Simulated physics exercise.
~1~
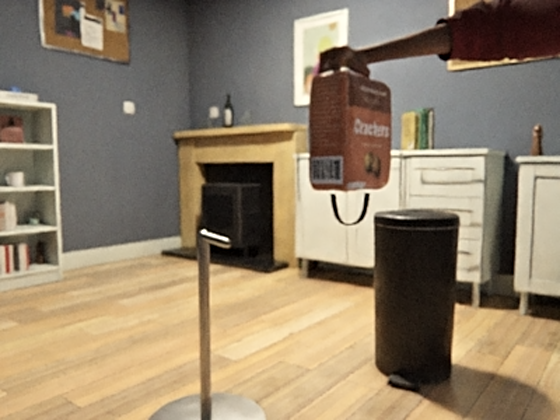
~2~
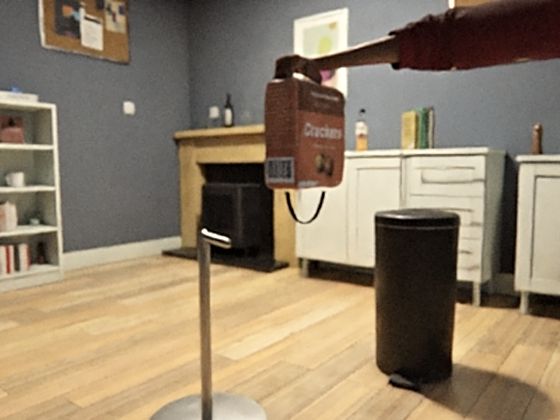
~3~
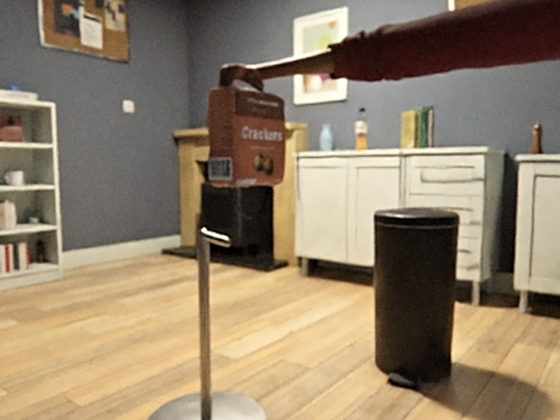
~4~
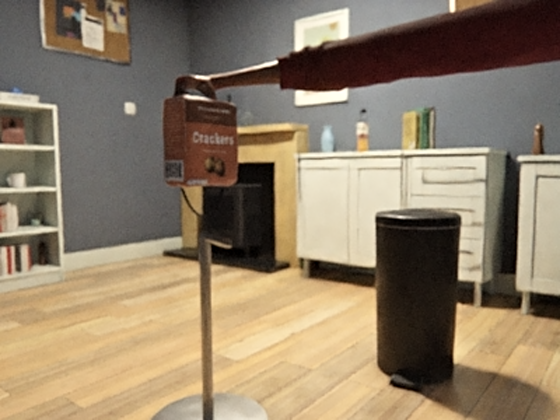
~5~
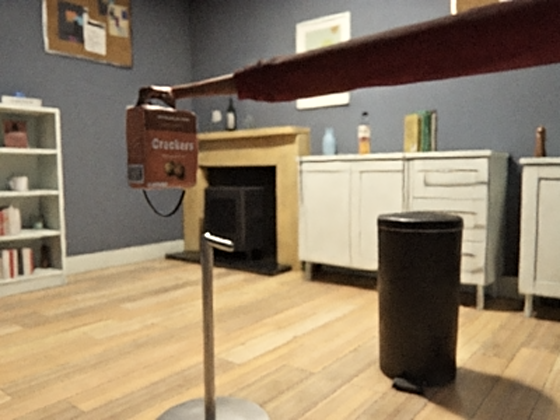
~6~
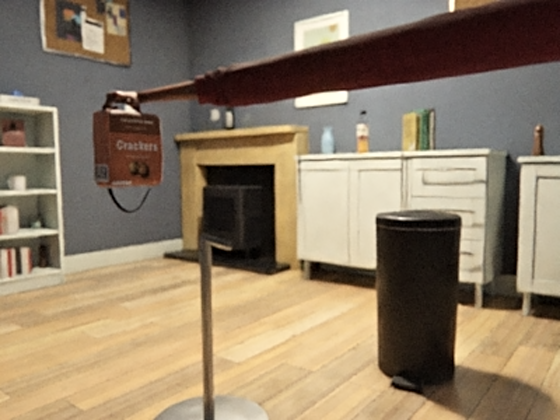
Orange-red crackers bag with a dangling loop moving left in an outstretched hand, passing over a short metal post without catching.
